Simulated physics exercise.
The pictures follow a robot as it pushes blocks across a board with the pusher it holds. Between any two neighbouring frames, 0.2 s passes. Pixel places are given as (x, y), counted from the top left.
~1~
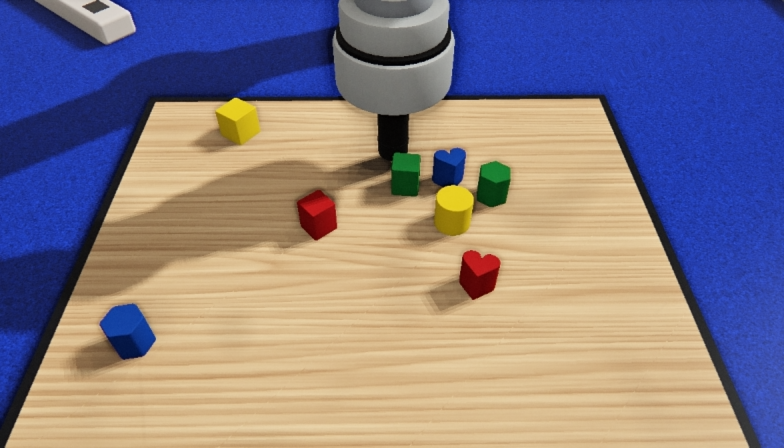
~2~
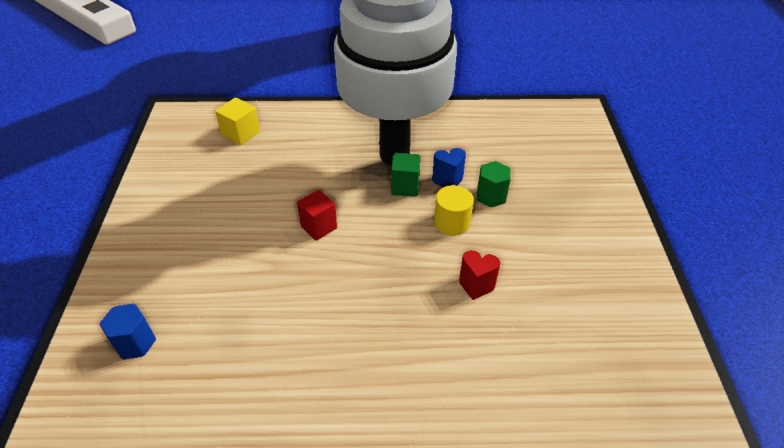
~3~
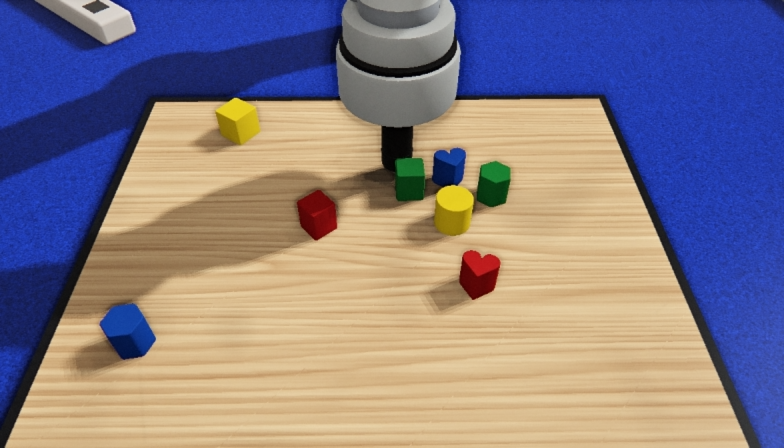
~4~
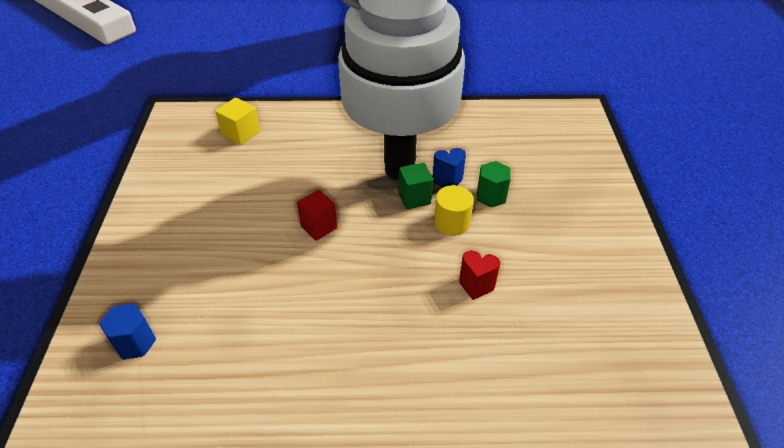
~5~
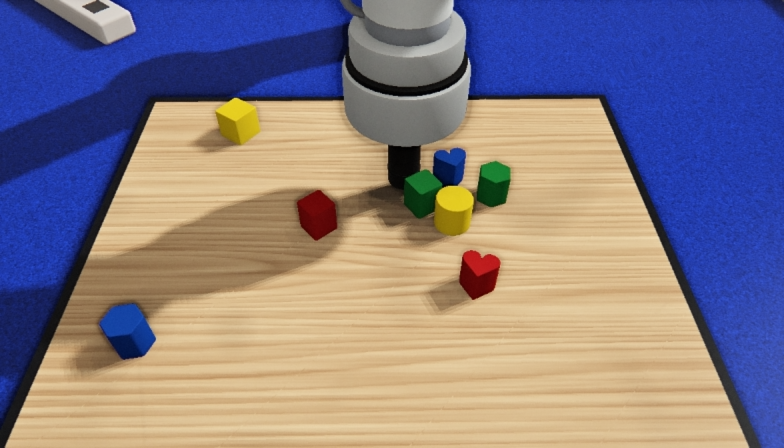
A gray robotic arm with a black tip stands behind a green cube on a wooden board scattered with colored blocks. It moves slightly forward and right, pushing the cube and turning it until it sits close beside the yellow cylinder, while the other blocks stay still.
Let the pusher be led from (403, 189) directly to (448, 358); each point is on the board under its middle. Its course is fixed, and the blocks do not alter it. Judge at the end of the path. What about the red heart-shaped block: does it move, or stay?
It stays put.
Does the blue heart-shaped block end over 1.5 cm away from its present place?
I expect not.
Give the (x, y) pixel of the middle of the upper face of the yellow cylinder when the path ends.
Its top centre lands on (488, 213).
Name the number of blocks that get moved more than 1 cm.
The number of blocks that move over 1 cm is two.
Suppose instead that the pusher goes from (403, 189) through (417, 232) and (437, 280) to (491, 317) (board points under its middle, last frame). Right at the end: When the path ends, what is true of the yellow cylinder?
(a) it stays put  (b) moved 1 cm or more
Correct choice: B.
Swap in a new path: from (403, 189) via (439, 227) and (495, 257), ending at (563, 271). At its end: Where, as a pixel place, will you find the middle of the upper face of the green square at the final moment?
Its top middle: (560, 273).
What follows on the original path. One third of the way, pusher at (417, 228); green square at (454, 219), turned 70° anticlockwise; yellow cylinder at (486, 212).
Two thirds of the way, pusher at (433, 284); green square at (463, 231), turned 115° anticlockwise; yellow cylinder at (488, 213).
At the end, pusher at (449, 350); green square at (463, 231), turned 115° anticlockwise; blue heart-shaped block not moved; yellow cylinder at (488, 213); red heart-shaped block not moved.
